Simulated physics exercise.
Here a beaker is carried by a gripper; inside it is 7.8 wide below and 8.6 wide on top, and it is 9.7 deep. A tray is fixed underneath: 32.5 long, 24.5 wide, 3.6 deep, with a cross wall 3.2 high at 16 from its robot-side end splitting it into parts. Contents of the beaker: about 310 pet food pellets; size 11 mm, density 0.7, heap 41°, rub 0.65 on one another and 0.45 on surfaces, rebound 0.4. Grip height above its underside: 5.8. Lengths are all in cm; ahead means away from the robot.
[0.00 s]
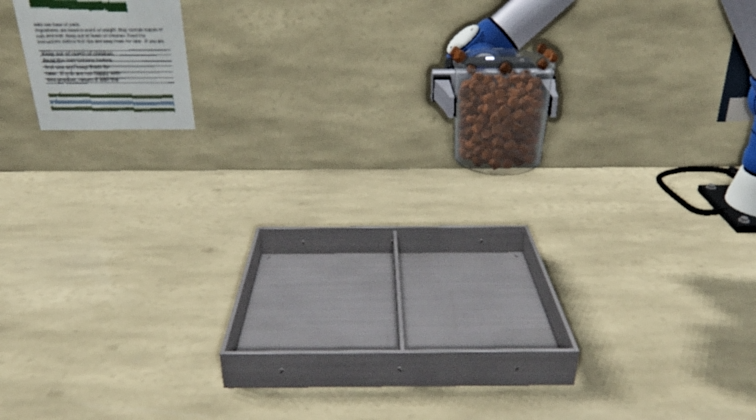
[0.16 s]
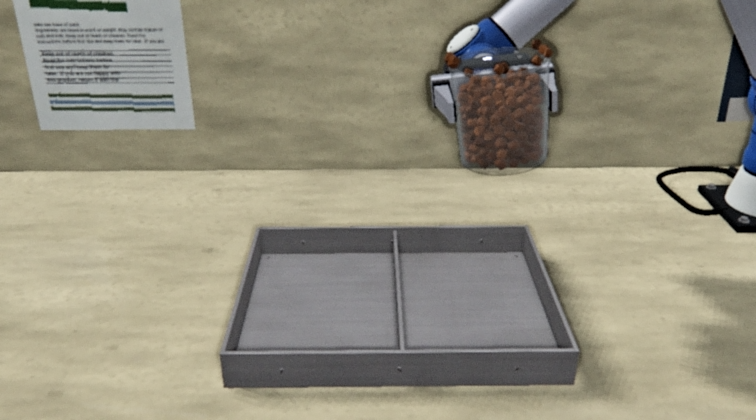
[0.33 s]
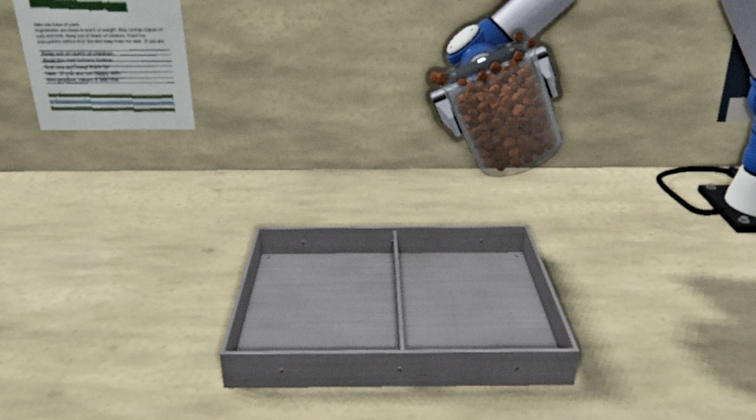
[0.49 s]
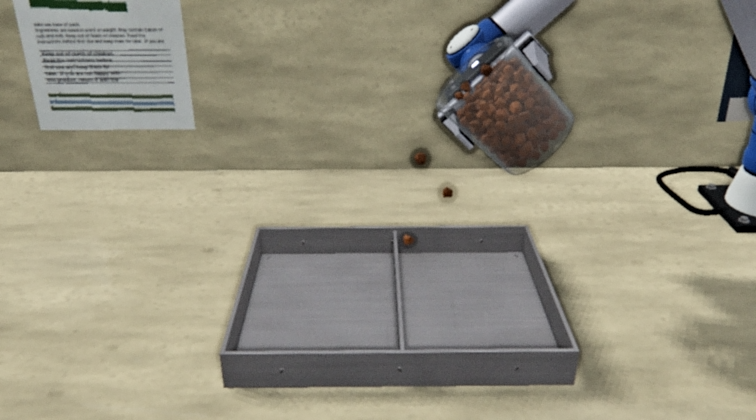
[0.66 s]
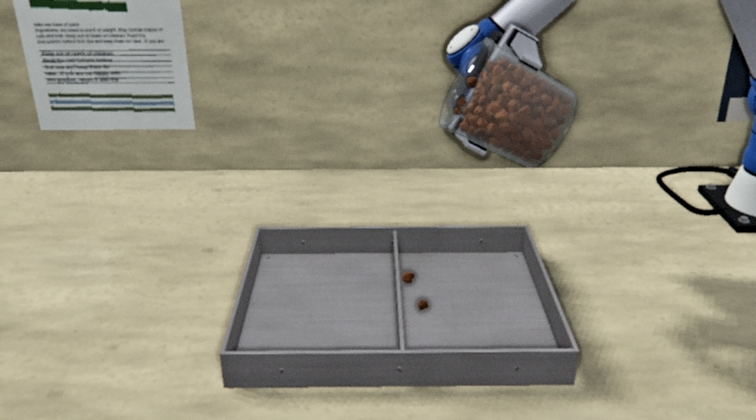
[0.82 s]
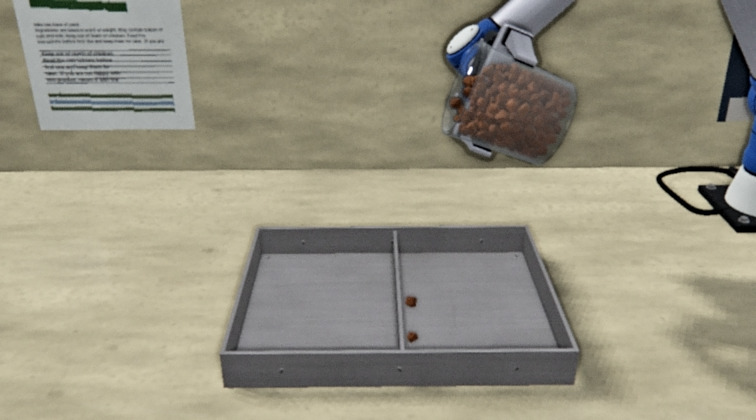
The footage shows a robot gripper holding a clear beaker of brown pellets above a divided grey tray, then tilting it steadily to the left as a few pellets drop into the tray's right compartment and shift toward the front.
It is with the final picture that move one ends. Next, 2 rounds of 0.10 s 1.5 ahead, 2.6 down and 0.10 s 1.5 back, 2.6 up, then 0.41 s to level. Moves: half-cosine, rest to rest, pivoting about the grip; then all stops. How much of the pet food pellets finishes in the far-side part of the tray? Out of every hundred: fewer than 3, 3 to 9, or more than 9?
3 to 9 out of every hundred.
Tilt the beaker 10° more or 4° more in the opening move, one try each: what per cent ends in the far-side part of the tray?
Roughly 5 per cent on the first try and 5 per cent on the second.
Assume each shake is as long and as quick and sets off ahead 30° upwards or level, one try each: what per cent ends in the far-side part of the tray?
It comes to around 25 per cent on the first try and around 20 per cent on the second.
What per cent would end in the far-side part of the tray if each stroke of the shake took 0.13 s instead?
Estimate for that case: 0 %.
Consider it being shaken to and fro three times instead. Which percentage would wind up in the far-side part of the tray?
In that case, some 5 per cent.
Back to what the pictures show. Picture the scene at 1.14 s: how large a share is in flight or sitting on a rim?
Some 3 per cent.
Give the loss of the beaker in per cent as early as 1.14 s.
5 %.
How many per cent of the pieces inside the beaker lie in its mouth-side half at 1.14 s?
Mouth half share: Roughly 45 %.
After 1.14 s, tilted 68° forward, highest piece 24 above the table; 294 in the beaker, 3 in the robot-side part, 3 in the far-side part, 9 in flight or on a rim.
After 1.47 s, tilted 23° forward, highest piece 26 above the table; 291 in the beaker, 15 in the far-side part, 3 in the robot-side part.
After 1.83 s, level, highest piece 28 above the table; 291 in the beaker, 15 in the far-side part, 3 in the robot-side part.
After 2.88 s, level, highest piece 28 above the table; 291 in the beaker, 15 in the far-side part, 3 in the robot-side part.
At rest, 291 in the beaker, 15 in the far-side part, 3 in the robot-side part. That is 5 % in the far-side part of the tray.
